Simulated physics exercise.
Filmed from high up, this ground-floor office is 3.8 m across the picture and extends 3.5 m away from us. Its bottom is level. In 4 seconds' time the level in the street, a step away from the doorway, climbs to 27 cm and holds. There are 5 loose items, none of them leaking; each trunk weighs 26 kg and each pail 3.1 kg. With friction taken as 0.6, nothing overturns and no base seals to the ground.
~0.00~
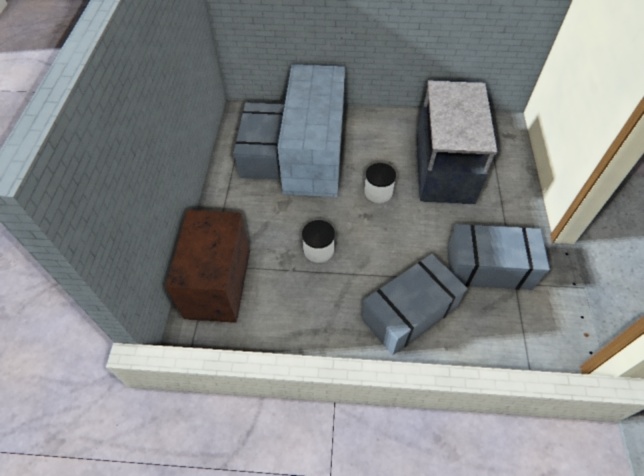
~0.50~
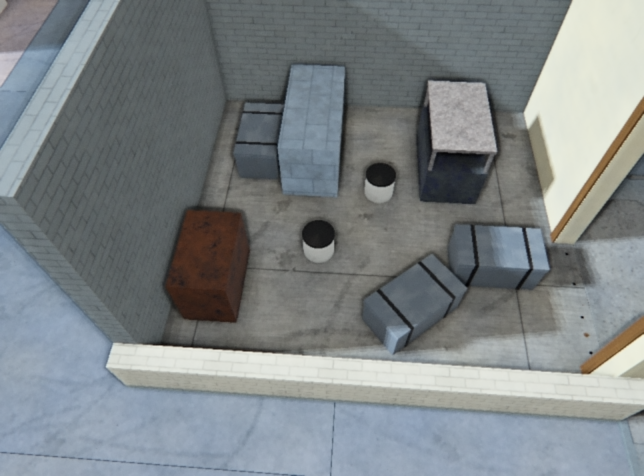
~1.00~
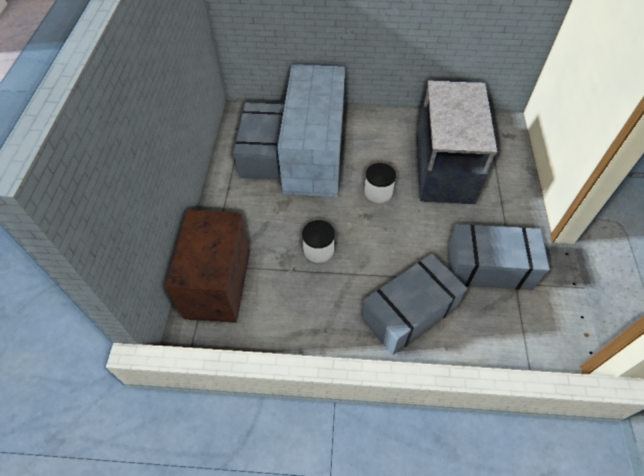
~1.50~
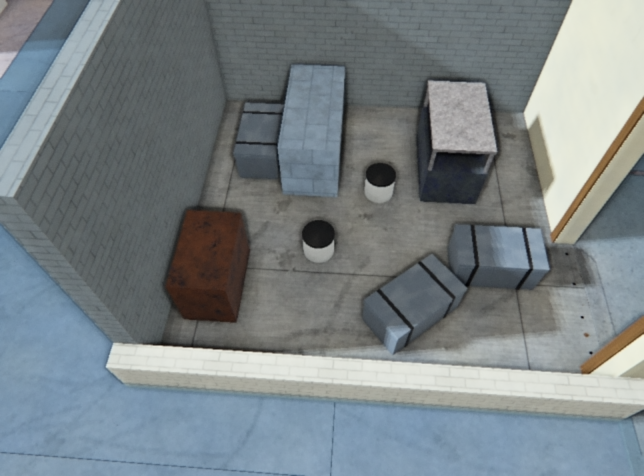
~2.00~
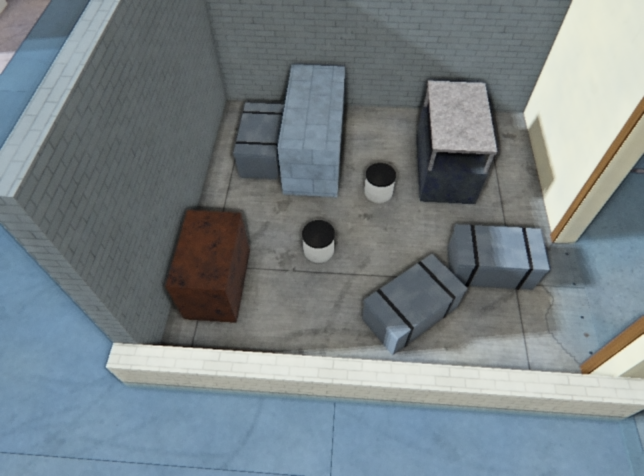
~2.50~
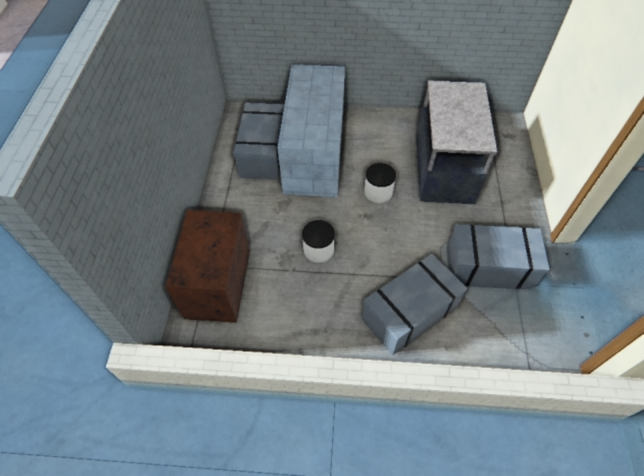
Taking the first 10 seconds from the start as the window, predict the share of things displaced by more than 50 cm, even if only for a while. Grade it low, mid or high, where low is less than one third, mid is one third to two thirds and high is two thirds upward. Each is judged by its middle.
Grade: High.
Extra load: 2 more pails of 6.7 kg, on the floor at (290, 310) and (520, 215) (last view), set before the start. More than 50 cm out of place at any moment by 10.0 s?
Taking them in order, the first is within that distance and the second is within that distance.
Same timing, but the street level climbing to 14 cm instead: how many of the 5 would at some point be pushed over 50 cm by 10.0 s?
It would come to 2 of them.
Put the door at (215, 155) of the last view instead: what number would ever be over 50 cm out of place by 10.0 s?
In that case the number is 4.
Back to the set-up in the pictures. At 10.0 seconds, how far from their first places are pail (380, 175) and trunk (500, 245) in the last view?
One is off by 200 cm, the other by 200 cm, in the order asked.
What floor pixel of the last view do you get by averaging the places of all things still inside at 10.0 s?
Mean position: Approximately (348, 150).
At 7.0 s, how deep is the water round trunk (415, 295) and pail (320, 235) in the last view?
14 and 13 cm.
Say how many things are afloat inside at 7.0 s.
Count: 3.
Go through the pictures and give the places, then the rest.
In the first picture, a trunk at (501, 246), on the bottom; a pail at (318, 233) rests on the ground; 0.0 m2 under water; 0 of 5 have shifted.
In the second picture, a trunk at (501, 246), on the bottom; a pail at (318, 233) rests on the ground; water covers 0.0 m2; 0 of 5 have shifted.
In the third picture, a trunk at (501, 246) rests on the ground; a pail at (318, 233), on the bottom; water covers 0.0 m2; 0 of 5 have shifted.
In the fourth picture, a trunk at (501, 246), on the bottom; a pail at (318, 233) rests on the ground; 0.0 m2 under water; 0 of 5 have shifted.
In the fifth picture, a trunk at (501, 246), on the bottom; a pail at (318, 233), on the bottom; 0.2 m2 under water; 0 of 5 have shifted.
In the sixth picture, a trunk at (501, 246), on the bottom; a pail at (318, 233), on the bottom; water covers 0.7 m2; 0 of 5 have shifted.
After 3.5 s 0 of 5 are over 50 cm from their spots; 0 afloat.
After 4.5 s 1 of 5 are over 50 cm from their spots; 0 afloat.
After 7.0 s 4 of 5 are over 50 cm from their spots; 3 afloat.
After 10.0 s 4 of 5 are over 50 cm from their spots, and 4 have been at some point; 5 afloat.
